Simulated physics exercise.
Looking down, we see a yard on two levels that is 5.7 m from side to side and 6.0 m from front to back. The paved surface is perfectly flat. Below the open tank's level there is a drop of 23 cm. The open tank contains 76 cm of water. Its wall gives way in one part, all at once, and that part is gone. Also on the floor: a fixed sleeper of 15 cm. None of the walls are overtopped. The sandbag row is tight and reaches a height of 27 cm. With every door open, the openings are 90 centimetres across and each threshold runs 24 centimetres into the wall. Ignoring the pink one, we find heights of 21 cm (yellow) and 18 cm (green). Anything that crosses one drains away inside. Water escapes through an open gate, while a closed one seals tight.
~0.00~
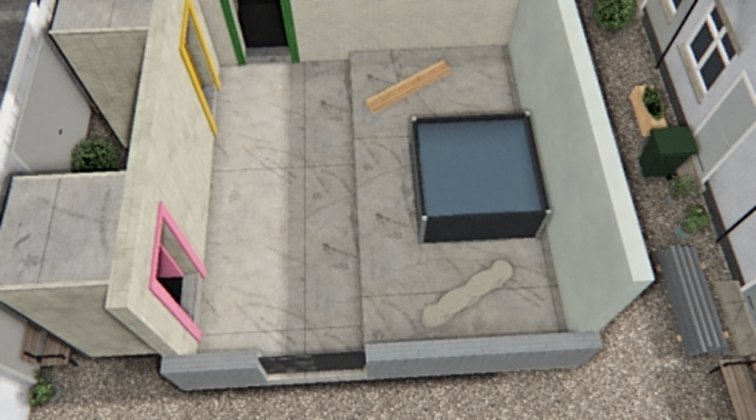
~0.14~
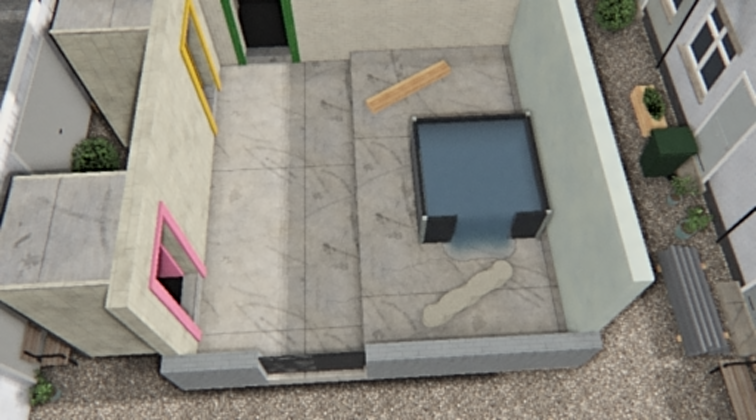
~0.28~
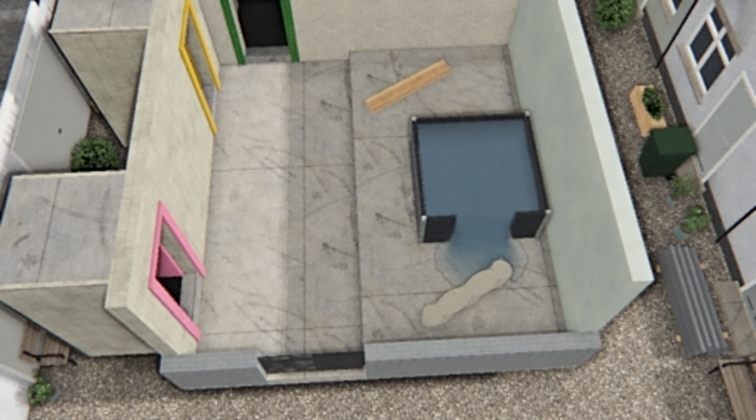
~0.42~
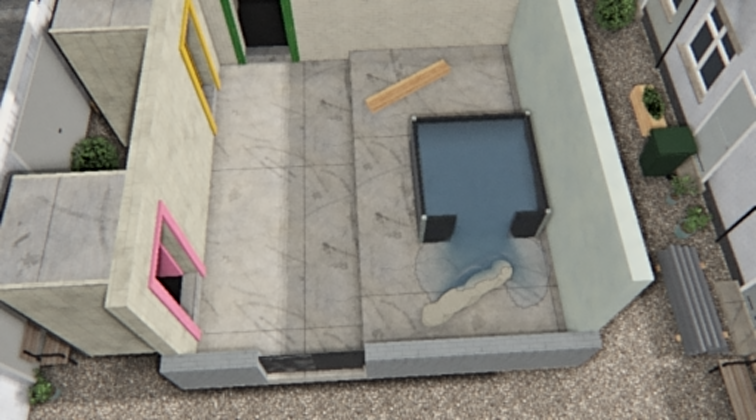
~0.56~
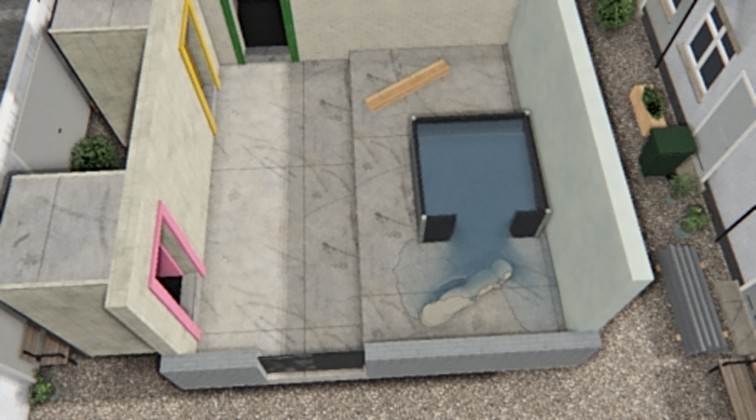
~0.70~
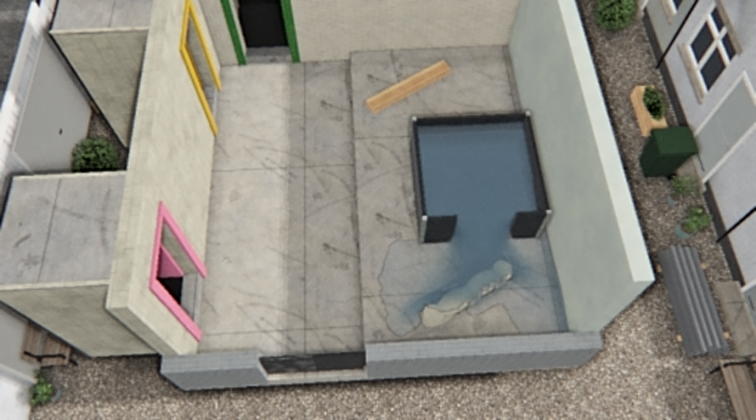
Water sits still in a dark-walled open tank in a paved yard seen from above, until part of the tank's near wall vanishes and the water pours out through the gap. It spreads across the floor, reaches a pale, elongated patch, and flows around it, fanning left and right.
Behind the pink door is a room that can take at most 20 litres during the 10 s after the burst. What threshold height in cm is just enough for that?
I would say about 23 cm is just enough.
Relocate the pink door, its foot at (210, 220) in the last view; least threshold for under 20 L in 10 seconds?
About 8.0 cm.
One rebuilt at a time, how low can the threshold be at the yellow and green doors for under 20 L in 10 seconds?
Some 11.5 cm for yellow, some 13.5 cm for green.
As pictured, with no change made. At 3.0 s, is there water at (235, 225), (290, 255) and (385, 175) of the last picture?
Those three come out soaked, soaked and bone-dry, in that order.
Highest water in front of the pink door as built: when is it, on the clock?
Around 3.8 seconds.
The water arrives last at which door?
Last: Green.
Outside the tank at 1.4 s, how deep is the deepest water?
Max depth: Around 50 cm.
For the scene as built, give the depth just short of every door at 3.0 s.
Pink door 24 cm, yellow door 0 cm, green door 0 cm.
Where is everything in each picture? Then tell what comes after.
The open tank at (478, 167) is whole and still, 76 cm deep; the pink door at (183, 282) is dry, in the first frame.
Water pours out at (481, 230) and has run 0.3 m, to (457, 257); about 11 cm deep outside, 76 cm at the back, in the second frame.
Water pours out at (480, 231) and has run 0.8 m, to (464, 285); about 18 cm deep outside, 76 cm at the back, in the third frame.
The gap is at (480, 230), the front 1.1 m out at (535, 299); the back of the open tank holds 73 cm, in the fourth frame.
Water pours out at (480, 230) and has run 1.6 m, to (555, 323); about 6 cm deep outside, 65 cm at the back, in the fifth frame.
Water pours out at (481, 231) and has run 1.9 m, to a hidden place; about 8 cm deep outside, 64 cm at the back; 3.0 m in a straight line remain to the pink door at (183, 282), in the sixth frame.
After 1.4 s water covers 25 % of the floor, deepest (50 cm) near (481, 270); it has not reached the pink door.
After 3.0 s water covers 40 % of the floor, deepest (34 cm) near (223, 332); 24 cm at the pink door, 1 litre in over its 26 cm threshold.
After 10.0 s water covers 80 % of the floor, deepest (16 cm) near (213, 167); 10 cm at the pink door, 8 litres in over its 26 cm threshold.
At the pink door as built, the water arrived by 1.9 s and peaked near 28 cm at 3.8 s.
With a threshold of 19 cm, 58 litres would have come in within the 10 s; with 25.5 cm, 9 litres. So under 20 litres takes about 23 cm.
